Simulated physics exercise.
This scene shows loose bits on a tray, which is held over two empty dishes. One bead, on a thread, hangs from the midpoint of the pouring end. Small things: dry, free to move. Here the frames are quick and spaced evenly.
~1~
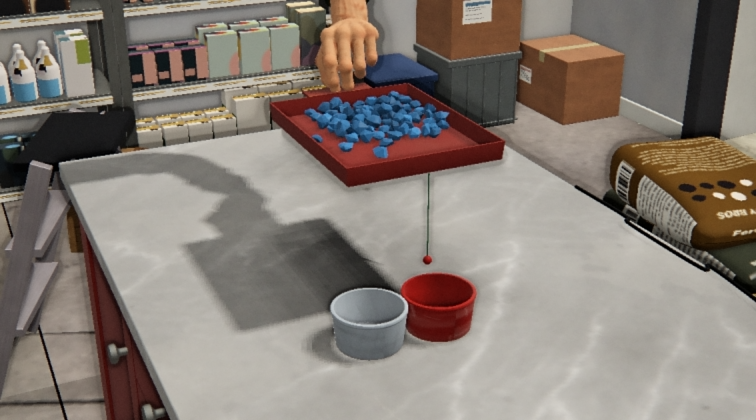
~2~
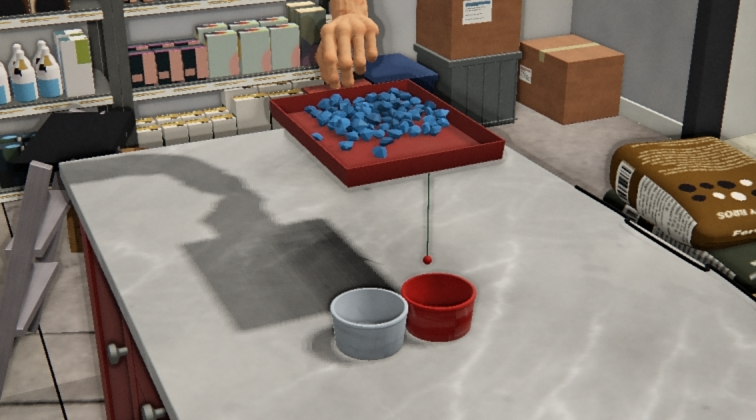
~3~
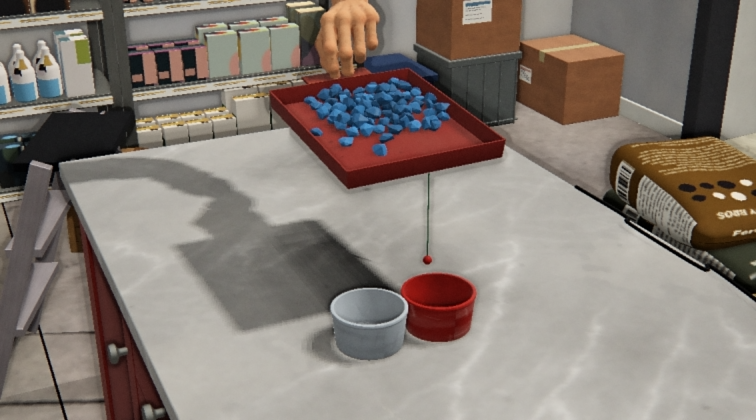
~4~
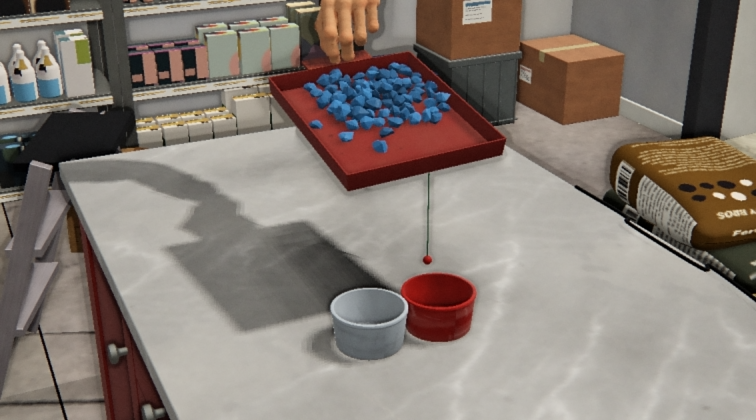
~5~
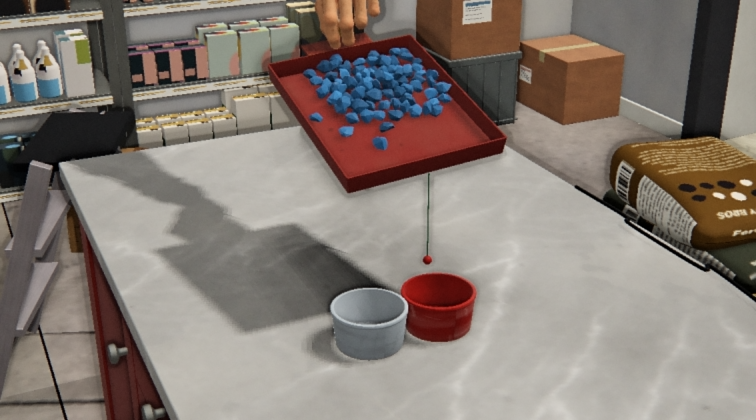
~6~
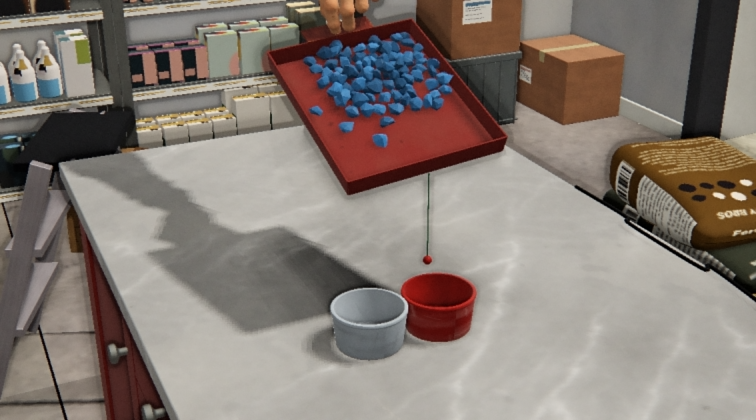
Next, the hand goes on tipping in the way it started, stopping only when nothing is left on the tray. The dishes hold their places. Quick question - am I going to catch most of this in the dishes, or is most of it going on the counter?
You'll catch most of it in the dishes.
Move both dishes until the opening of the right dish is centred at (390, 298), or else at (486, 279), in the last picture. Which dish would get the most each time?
Well, the right-side one at the first spot and the left-side one at the second.
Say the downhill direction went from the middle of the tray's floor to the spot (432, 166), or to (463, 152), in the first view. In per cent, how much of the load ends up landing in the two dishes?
Respectively close to 30 and 0 in a hundred.
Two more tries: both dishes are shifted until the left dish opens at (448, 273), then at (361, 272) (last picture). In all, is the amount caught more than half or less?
Taking them in turn, it's short of half and then short of half.
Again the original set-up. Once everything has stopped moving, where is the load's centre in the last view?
Near (389, 334).
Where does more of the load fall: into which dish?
The fuller one is the one on the left.
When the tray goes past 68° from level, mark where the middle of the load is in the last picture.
In the last view, the load is centred near (391, 165).
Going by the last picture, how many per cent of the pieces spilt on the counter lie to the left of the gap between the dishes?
Left share: Some 30 per cent.
Soon, tray tipped steeply; most on the tray; a small part in the air.
A while on, tray tipped past a quarter turn; about a quarter on the tray; about a third in the left dish; a small part in the right dish; about a quarter outside both; a stray few in the air.
Towards the end, tray tipped past a quarter turn; about half in the left dish; about a quarter in the right dish; about a third outside both.
Finally, tray tipped past a quarter turn; about half in the left dish; about a quarter in the right dish; about a third outside both.
